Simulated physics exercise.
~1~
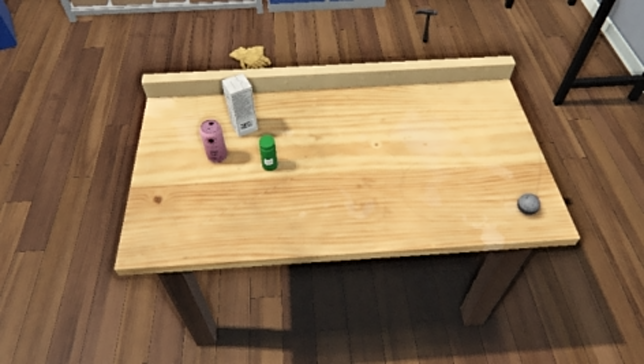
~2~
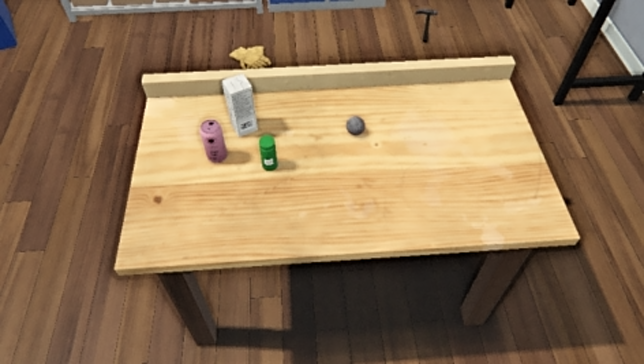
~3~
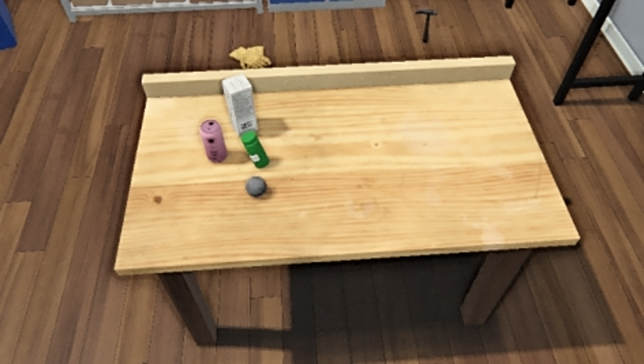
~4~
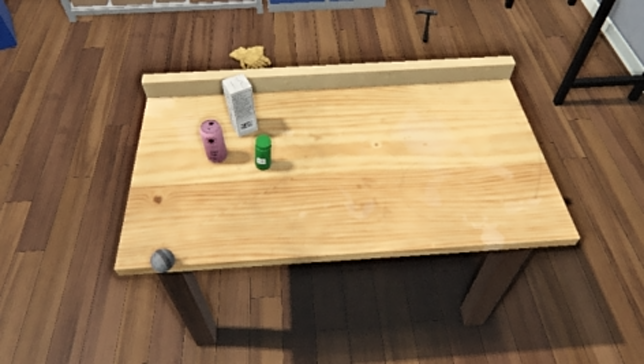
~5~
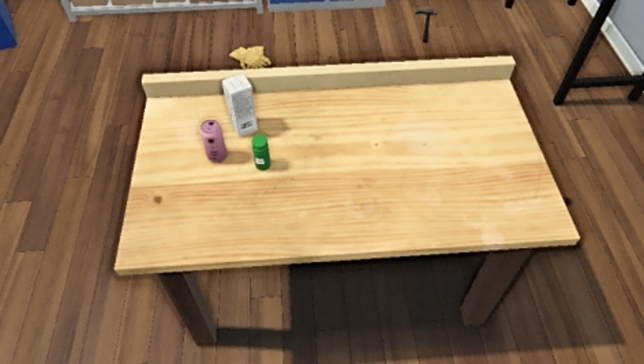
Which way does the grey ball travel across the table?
The grey ball travels to the left, first heading toward the far side and then coming back toward the near edge.
